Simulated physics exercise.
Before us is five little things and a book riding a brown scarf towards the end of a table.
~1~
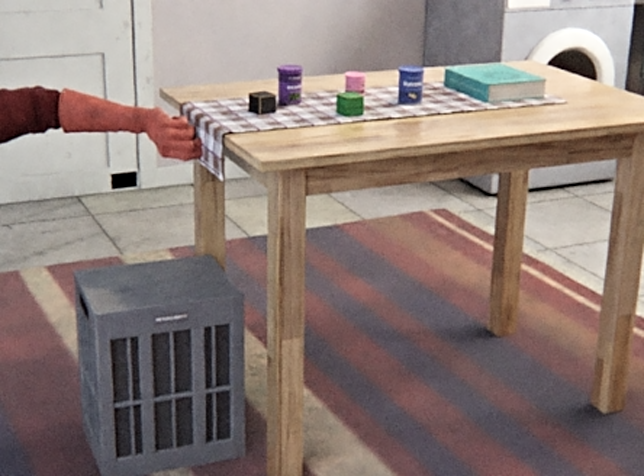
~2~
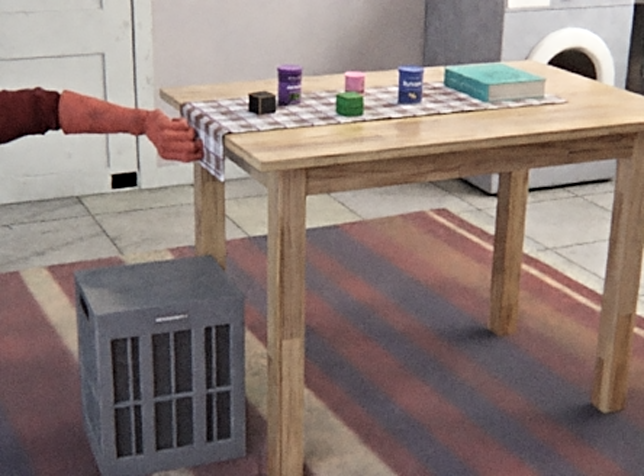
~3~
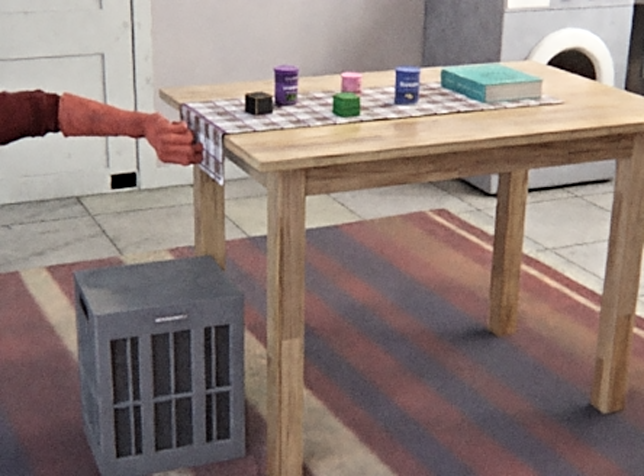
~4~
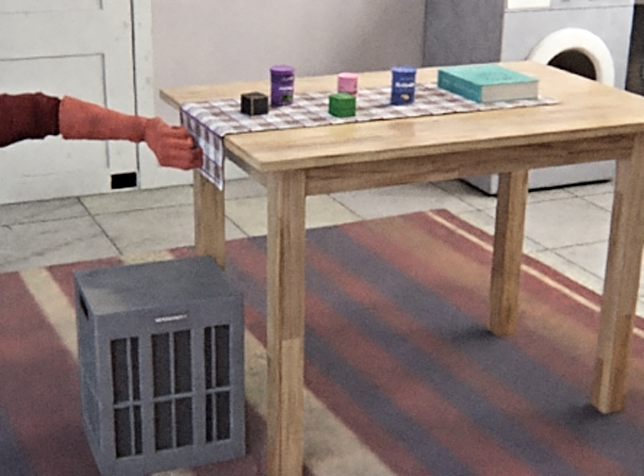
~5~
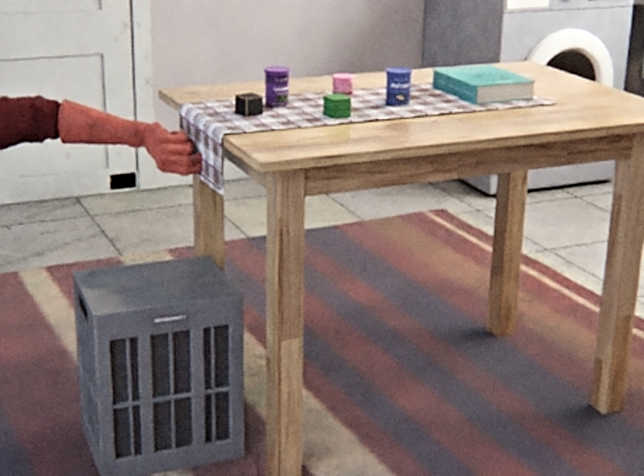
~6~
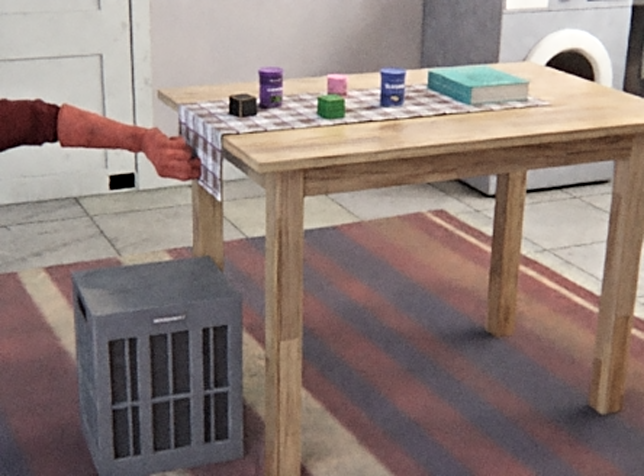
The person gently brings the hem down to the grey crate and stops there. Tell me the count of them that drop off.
I'd say the tally of dropped things is a pair in the end.
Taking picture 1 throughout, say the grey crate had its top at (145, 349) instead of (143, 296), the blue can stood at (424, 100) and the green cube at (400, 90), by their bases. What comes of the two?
The blue can? Safe. The green cube? Safe.
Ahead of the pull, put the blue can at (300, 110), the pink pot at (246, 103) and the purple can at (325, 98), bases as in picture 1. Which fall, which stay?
Outcome: The blue can is gone, the pink pot is gone, the purple can is still in place.
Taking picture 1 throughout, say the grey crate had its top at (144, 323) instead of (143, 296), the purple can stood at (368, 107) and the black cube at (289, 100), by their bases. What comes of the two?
The purple can stays put, the black cube is lost.
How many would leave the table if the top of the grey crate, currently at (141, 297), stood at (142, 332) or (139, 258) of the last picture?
Respectively 3 and 1.
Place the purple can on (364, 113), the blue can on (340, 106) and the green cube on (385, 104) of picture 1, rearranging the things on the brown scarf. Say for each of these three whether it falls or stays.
The purple can is still on top, the blue can is still on top and the green cube is still on top.
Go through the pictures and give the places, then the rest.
The first frame shows hem (223, 181); black cube (263, 93); purple can (290, 67); green cube (350, 94); pink pot (355, 74); blue can (411, 68); top of the crate (143, 296).
The second frame shows hem (224, 181); black cube (262, 94).
The third frame shows hem (223, 185); purple can (286, 68).
The fourth frame shows hem (222, 190); green cube (343, 95); top of the crate (142, 296).
The fifth frame shows hem (224, 195); pink pot (343, 76).
The sixth frame shows hem (221, 201); black cube (243, 96); purple can (271, 69); green cube (331, 97); pink pot (338, 76); blue can (393, 71).
A little later, hem near (198, 214); all still up.
Next, hem near (198, 263); black cube gone.
Later still, hem on the crate; black cube and purple can gone.
When it is over, hem on the crate; black cube and purple can gone. It carries off two.
